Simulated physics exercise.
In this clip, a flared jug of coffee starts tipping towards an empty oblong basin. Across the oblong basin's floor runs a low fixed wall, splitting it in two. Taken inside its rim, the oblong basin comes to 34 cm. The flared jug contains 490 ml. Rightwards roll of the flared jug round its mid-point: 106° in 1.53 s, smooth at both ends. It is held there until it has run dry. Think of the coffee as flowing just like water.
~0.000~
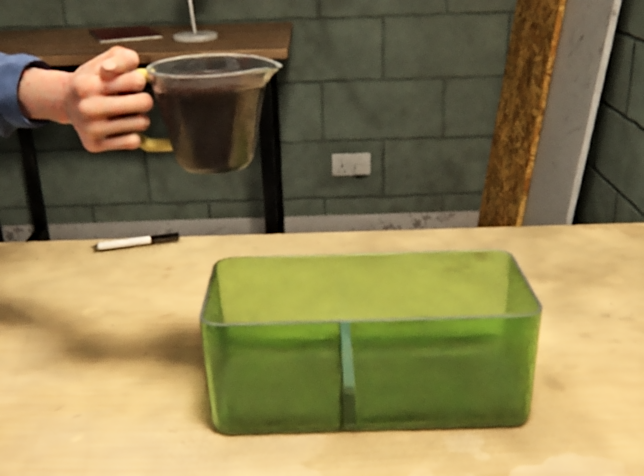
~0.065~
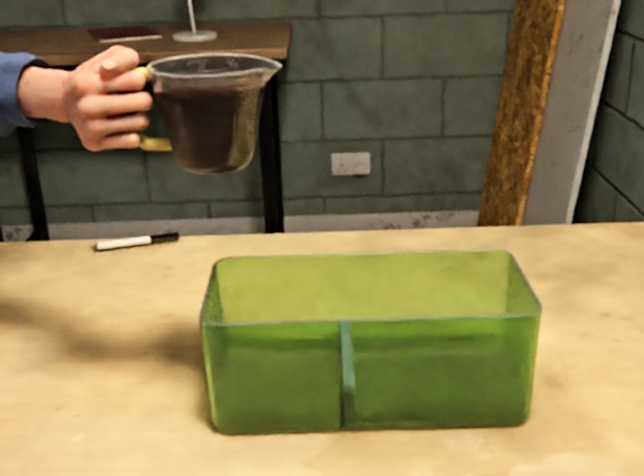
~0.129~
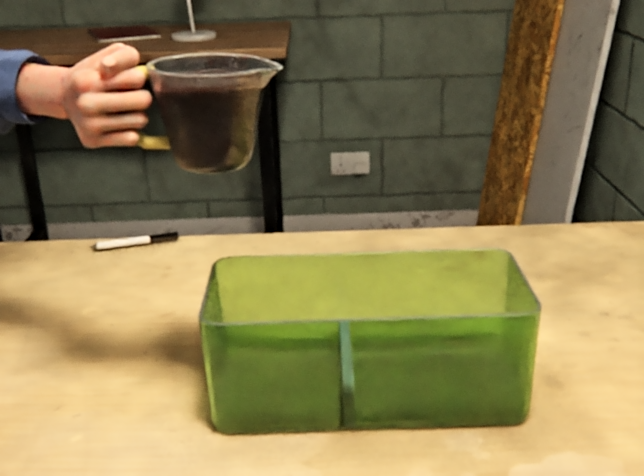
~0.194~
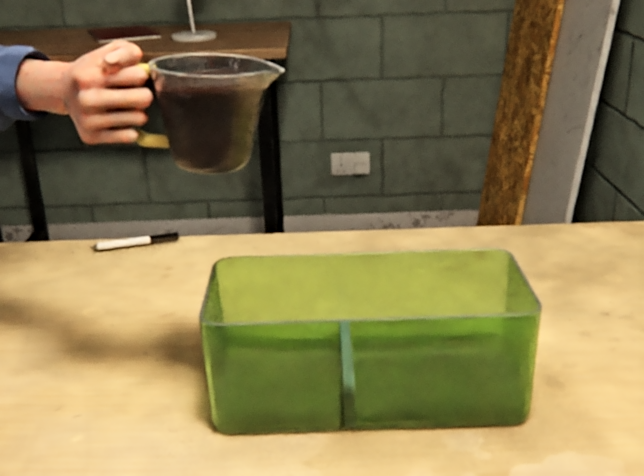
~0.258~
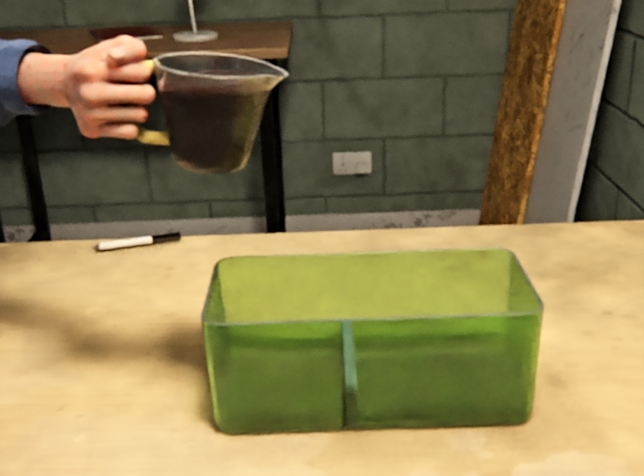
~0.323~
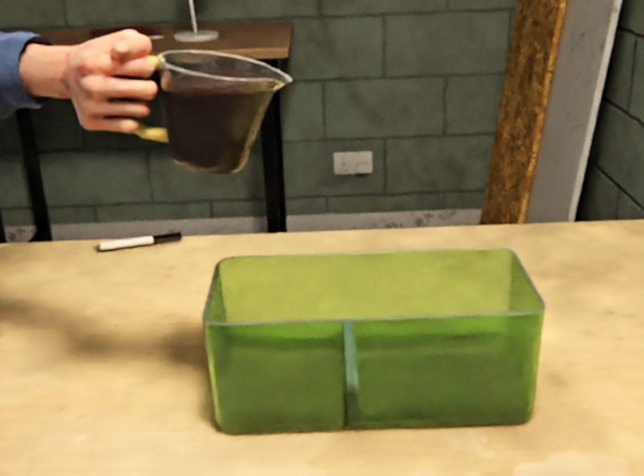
Above a wooden table, a hand held a clear jug of dark coffee still, then slowly tilted it slightly to the right, up and to the left of an empty green oblong basin with a divider.
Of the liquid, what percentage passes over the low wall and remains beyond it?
The far part has about 77 per cent.
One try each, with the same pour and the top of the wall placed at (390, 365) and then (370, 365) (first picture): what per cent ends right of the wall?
25 in a hundred, followed by 50 in a hundred.
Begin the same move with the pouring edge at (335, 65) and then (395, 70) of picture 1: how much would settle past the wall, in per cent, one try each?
Try 1: Approx. 90 %; try 2: Approx. 95 %.
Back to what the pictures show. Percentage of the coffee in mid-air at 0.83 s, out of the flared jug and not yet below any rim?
Near 24 per cent at that time.
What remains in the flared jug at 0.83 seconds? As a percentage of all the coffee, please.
About 66 per cent.
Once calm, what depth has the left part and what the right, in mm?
Depths at rest: Left around 4 mm, right around 14 mm.
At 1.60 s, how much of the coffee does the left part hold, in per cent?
I'd put it near 22 percent.
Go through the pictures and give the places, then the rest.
It leans 0°; its right rim is at (282, 65); the coffee meets the walls at (157, 81) and (265, 77); the oblong basin's rim runs from (208, 290) to (526, 281); the wall's top is at (347, 356), in the first picture.
It leans 0°; its right rim is at (282, 65); the coffee meets the walls at (157, 81) and (265, 78), in the second picture.
It leans 2°; its right rim is at (283, 66); the coffee meets the walls at (157, 80) and (265, 78), in the third picture.
It leans 4°; its right rim is at (285, 70); the coffee meets the walls at (159, 81) and (267, 79), in the fourth picture.
It leans 7°; its right rim is at (289, 73); the coffee meets the walls at (163, 80) and (272, 78), in the fifth picture.
It leans 11°; its right rim is at (292, 79); the coffee meets the walls at (166, 83) and (279, 80), in the sixth picture.
After 0.83 s the tilt is 61° and 66 per cent is still to pour, 1 is left of the wall and 10 right of it.
After 1.21 s the tilt is 95° and 10 per cent is still to pour, 6 is left of the wall and 66 right of it.
After 1.60 s the tilt is 106° and 0 per cent is still to pour, 21 is left of the wall and 77 right of it.
After 2.03 s the tilt is 106° and 0 per cent is still to pour, 21 is left of the wall and 77 right of it.
In the end 21 per cent lies left of the wall, 77 right of it and 2 outside.
